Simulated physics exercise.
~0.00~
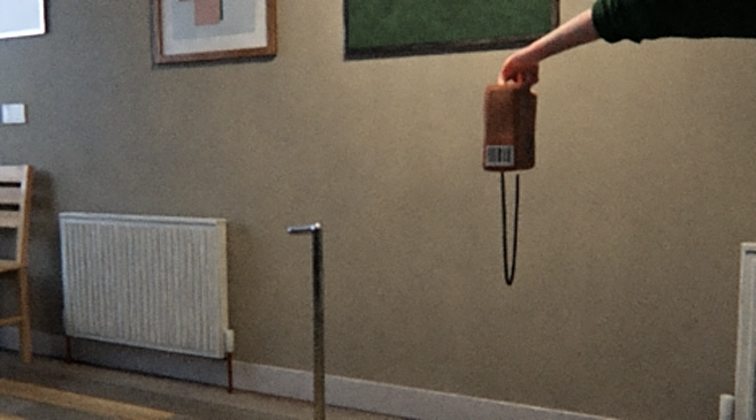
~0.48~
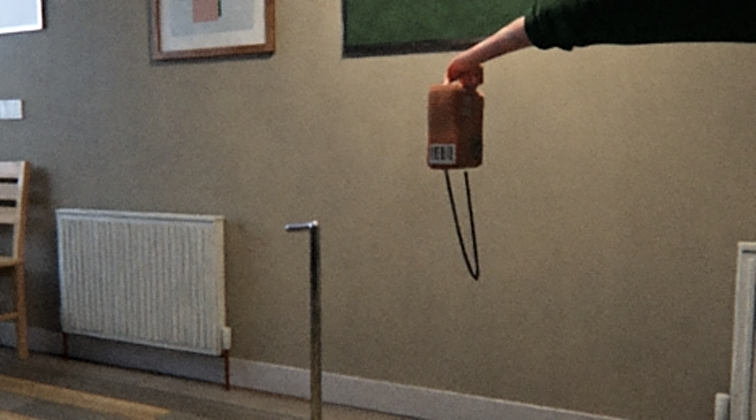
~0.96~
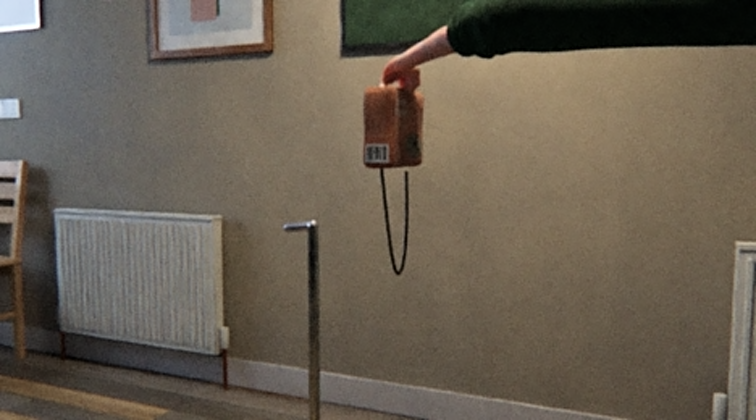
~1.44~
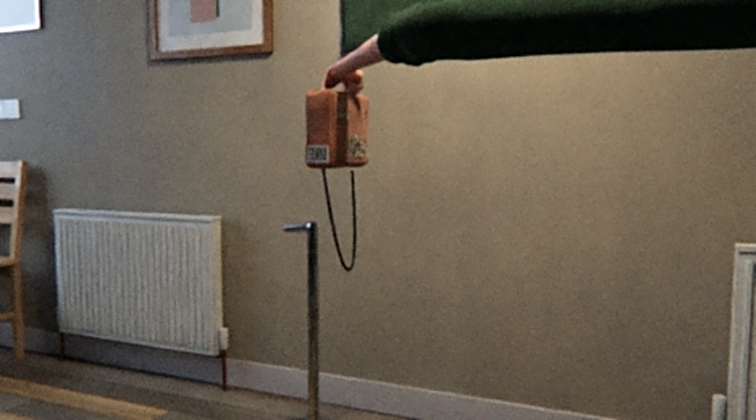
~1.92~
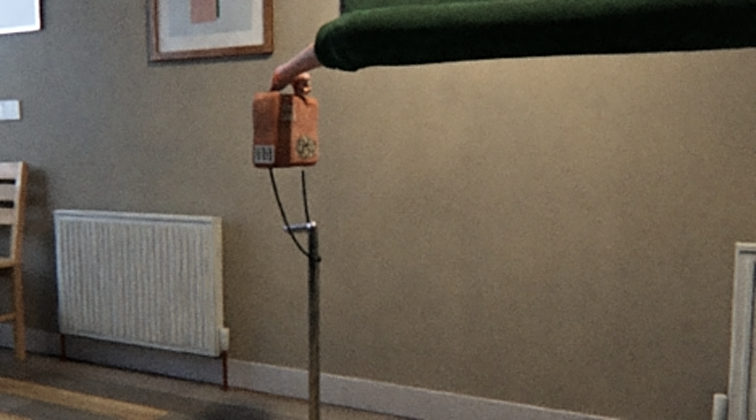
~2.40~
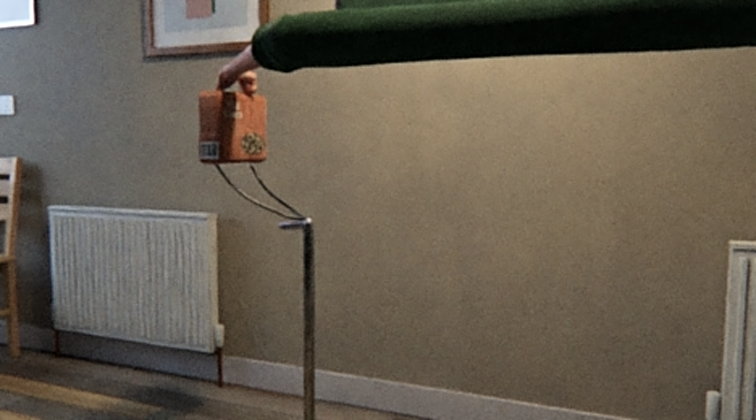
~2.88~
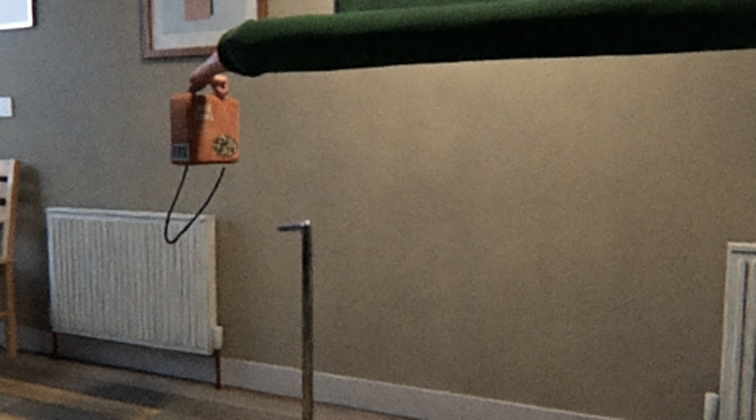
In a room with a radiator and framed artwork, a green-sleeved arm carried an orange bag leftward past a hooked metal post; its dangling loop brushed across the hook, trailed briefly, then came away and hung free beneath the bag.
